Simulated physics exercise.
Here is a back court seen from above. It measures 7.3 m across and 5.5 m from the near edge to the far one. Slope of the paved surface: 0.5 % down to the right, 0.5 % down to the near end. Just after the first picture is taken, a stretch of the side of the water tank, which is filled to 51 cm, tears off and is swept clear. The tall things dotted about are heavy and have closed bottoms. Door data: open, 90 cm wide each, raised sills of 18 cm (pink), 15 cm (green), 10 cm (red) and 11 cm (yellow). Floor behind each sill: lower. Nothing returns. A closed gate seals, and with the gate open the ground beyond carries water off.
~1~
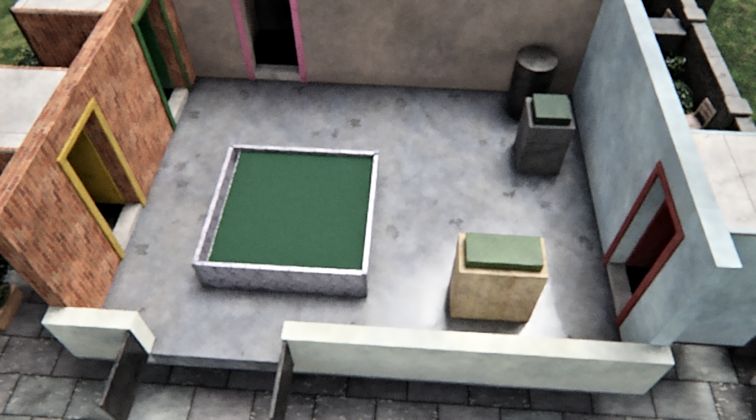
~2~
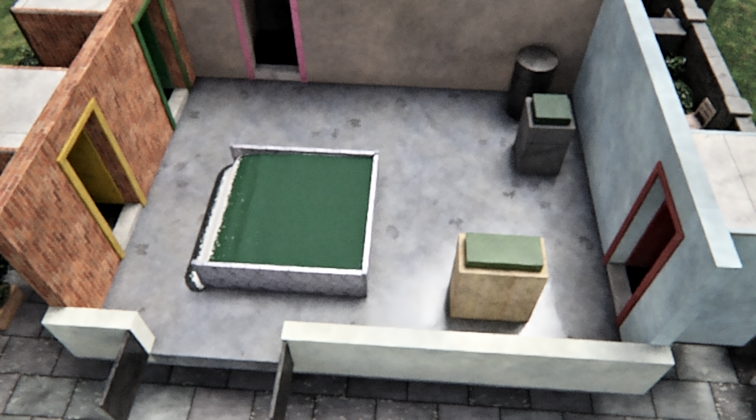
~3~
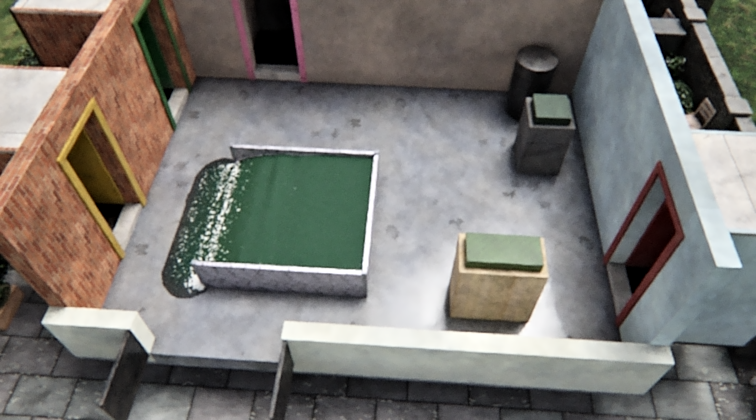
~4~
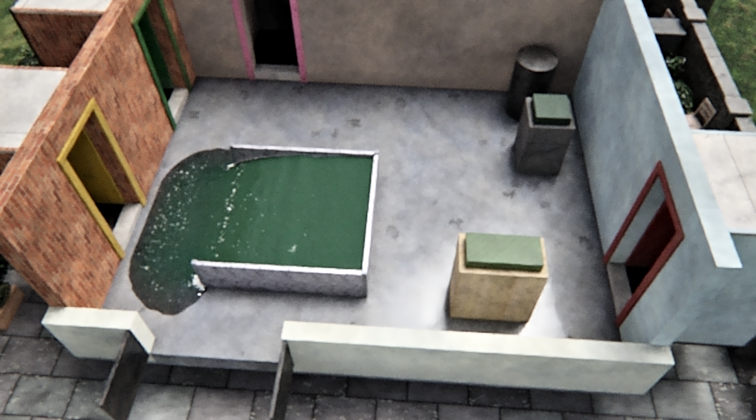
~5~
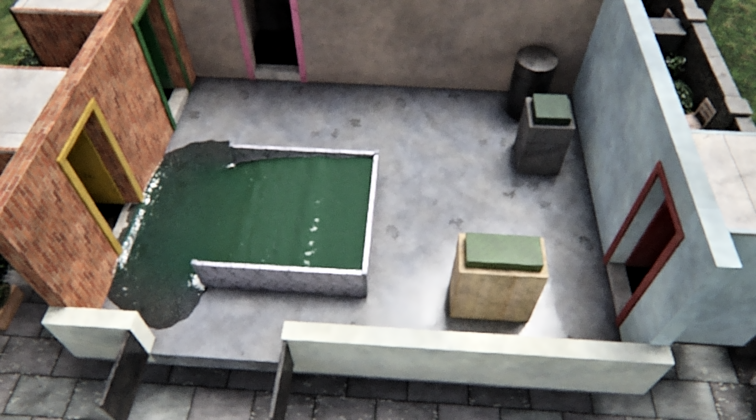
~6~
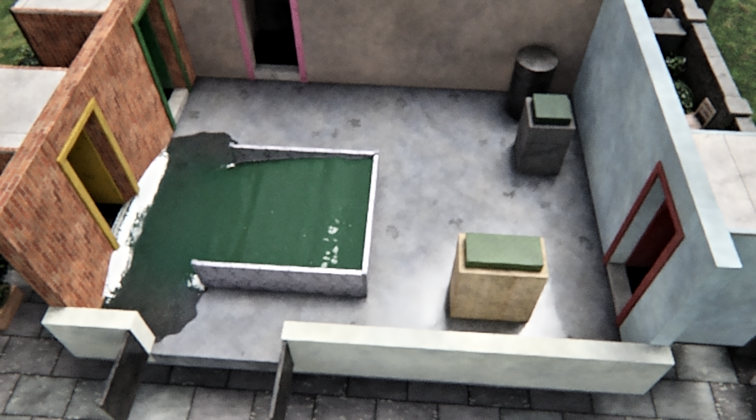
A large walled tank of green water sat in a paved courtyard until its left side broke away, and the water poured out, spread across the floor and washed up against the brick wall.
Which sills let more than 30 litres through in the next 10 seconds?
My prediction: At the pink door the amount will stay short of the limit; at the green door the amount will stay short of the limit; at the red door the amount will stay short of the limit; at the yellow door the amount will climb above the limit.
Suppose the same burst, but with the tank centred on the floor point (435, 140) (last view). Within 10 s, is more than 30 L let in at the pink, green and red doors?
Checking each door against the limit: Pink does not exceed it, green tops it, red does not exceed it.
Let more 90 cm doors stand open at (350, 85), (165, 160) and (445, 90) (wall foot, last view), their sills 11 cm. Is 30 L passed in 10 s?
Check each in turn: The first fails, the second succeeds, the third fails.
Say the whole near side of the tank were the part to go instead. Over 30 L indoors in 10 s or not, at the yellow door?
Compared with the limit, yellow is less.
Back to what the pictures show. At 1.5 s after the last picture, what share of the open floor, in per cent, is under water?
I'd say around 25 %.
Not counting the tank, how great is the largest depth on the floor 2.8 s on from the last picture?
It tops out at some 26 cm.
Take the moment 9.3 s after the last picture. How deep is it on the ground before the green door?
About 4.5 cm.
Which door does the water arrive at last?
Red.
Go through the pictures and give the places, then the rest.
Still water, 51 cm deep, in the water tank at (293, 207), in the first picture.
Water pours out at (223, 217) and has run 1.2 m, to (194, 285); typically 7 cm deep outside, 51 cm at the water tank's back, in the second picture.
The front is at (180, 291), 1.3 m from the gap at (223, 218); 1.3 m2 of floor is under water; 51 cm left at the back of the water tank, in the third picture.
Water pours out at (223, 219) and has run 1.6 m, to (142, 293); typically 8 cm deep outside, 51 cm at the water tank's back, in the fourth picture.
The front is at (111, 287), 1.9 m from the gap at (223, 219); 3.9 m2 of floor is under water; 51 cm left at the back of the water tank, in the fifth picture.
Water pours out at (223, 219) and has run 2.2 m, to a hidden place; typically 9 cm deep outside, 50 cm at the water tank's back, in the sixth picture.
Then, 0.7 s after the last picture water covers 15 % of the floor and is deepest (36 cm) near (147, 228); pink door not reached, green door 7 cm at the sill, 0 L in, red door not reached, yellow door 35 cm at the sill, 98 L in.
Then, 1.5 s after the last picture water covers 25 % of the floor and is deepest (38 cm) near (97, 320); pink door not reached, green door 11 cm at the sill, 0 L in, red door not reached, yellow door 33 cm at the sill, 230 L in.
Then, 2.8 s after the last picture water covers 40 % of the floor and is deepest (26 cm) near (93, 332); pink door 14 cm at the sill, 0 L in, green door 9 cm at the sill, 0 L in, red door not reached, yellow door 21 cm at the sill, 356 L in.
Then, 5.3 s after the last picture water covers 75 % of the floor and is deepest (16 cm) near (619, 355); pink door 9 cm at the sill, 0 L in, green door 11 cm at the sill, 0 L in, red door 6 cm at the sill, 0 L in, yellow door 9 cm at the sill, 390 L in.
Then, 9.3 s after the last picture water covers 95 % of the floor and is deepest (10 cm) near (603, 275); pink door 4 cm at the sill, 0 L in, green door 5 cm at the sill, 1 L in, red door 6 cm at the sill, 0 L in, yellow door 7 cm at the sill, 391 L in.
